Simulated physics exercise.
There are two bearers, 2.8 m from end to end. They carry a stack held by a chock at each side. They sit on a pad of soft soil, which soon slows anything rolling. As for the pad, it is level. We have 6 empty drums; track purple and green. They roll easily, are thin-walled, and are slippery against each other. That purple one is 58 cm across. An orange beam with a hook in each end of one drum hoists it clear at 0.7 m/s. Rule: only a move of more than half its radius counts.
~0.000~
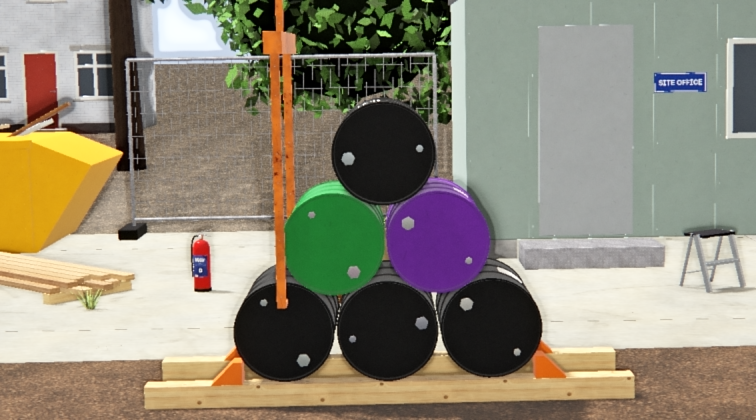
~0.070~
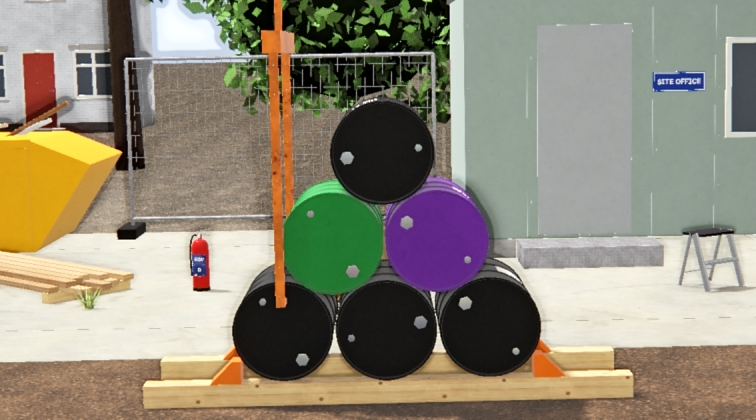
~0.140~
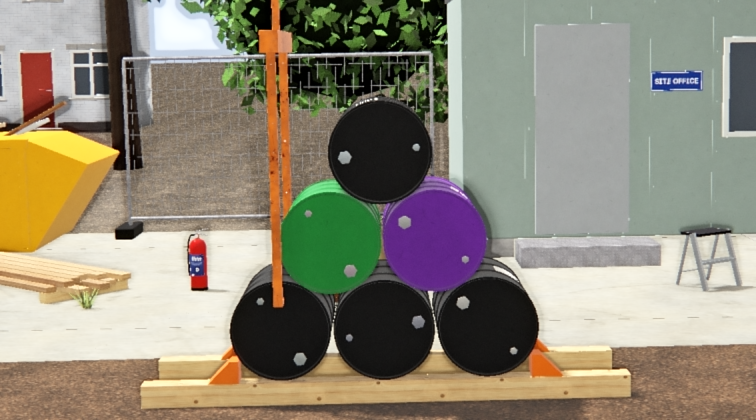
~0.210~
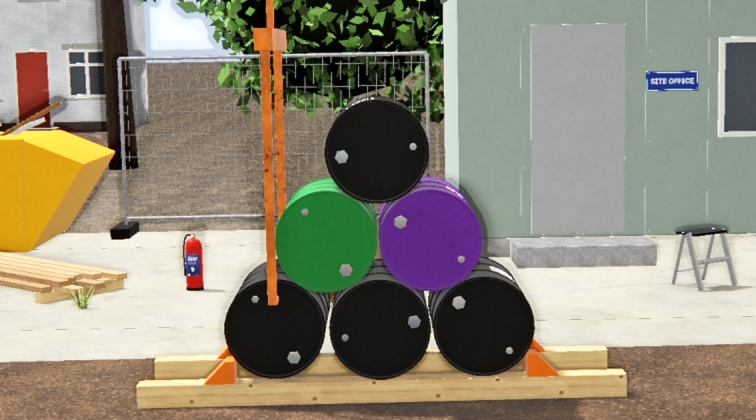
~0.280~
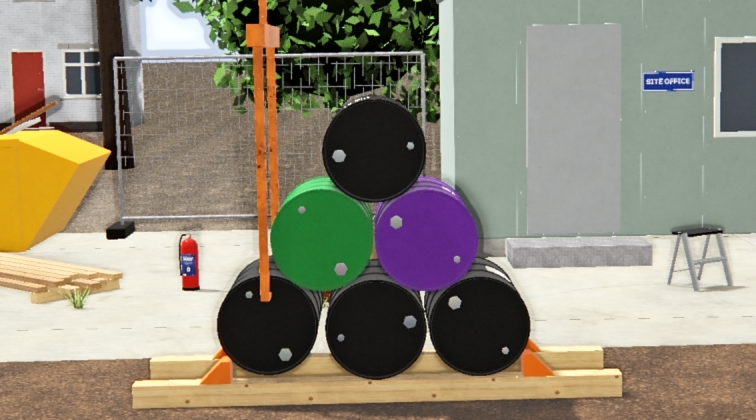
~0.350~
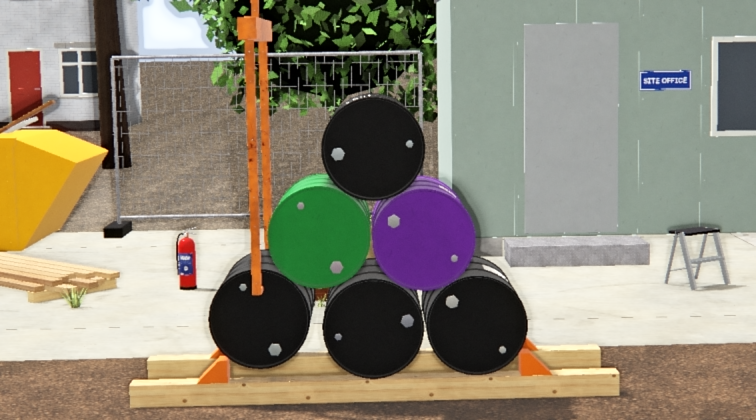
Pyramid of six drums resting on timbers, an orange beam edging the bottom-left black drum slightly left and up.
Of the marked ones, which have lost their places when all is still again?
Purple: No; green: Yes.
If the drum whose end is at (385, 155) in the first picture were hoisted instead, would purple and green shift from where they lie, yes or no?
Then purple would not do so, green would not do so.
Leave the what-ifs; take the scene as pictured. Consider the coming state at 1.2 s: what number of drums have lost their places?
Count at that time: 2.
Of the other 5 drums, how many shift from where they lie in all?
Exactly 2 of the lot.
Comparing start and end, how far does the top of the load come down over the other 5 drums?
Roughly 50 cm.
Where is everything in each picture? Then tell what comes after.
The first picture shows purple at (438, 242), green at (333, 244); hooked one at (284, 333); the pad is level; 3 of the 6 form the bottom row.
The second picture shows purple at (437, 241), green at (332, 244); hooked one at (282, 333).
The third picture shows purple at (435, 241), green at (330, 243); hooked one at (280, 332).
The fourth picture shows purple at (430, 241), green at (326, 242); hooked one at (274, 330), up 1 cm.
The fifth picture shows purple at (426, 241), green at (322, 240); hooked one at (267, 327), up 3 cm.
The sixth picture shows purple at (424, 240), green at (319, 238); hooked one at (259, 320), up 6 cm.
After 0.7 s, purple is where it was; green is unmoved; 0 of the other 5 have shifted.
After 0.9 s, green is 7 cm further left and 3 cm lower; no change for purple; 0 of the other 5 have shifted.
After 1.2 s, green is 24 cm further left and 25 cm lower; no change for purple; 2 of the other 5 have shifted.
At rest (2.1 s), purple is unmoved; green is 29 cm further left and 50 cm lower; 2 of the other 5 have shifted.
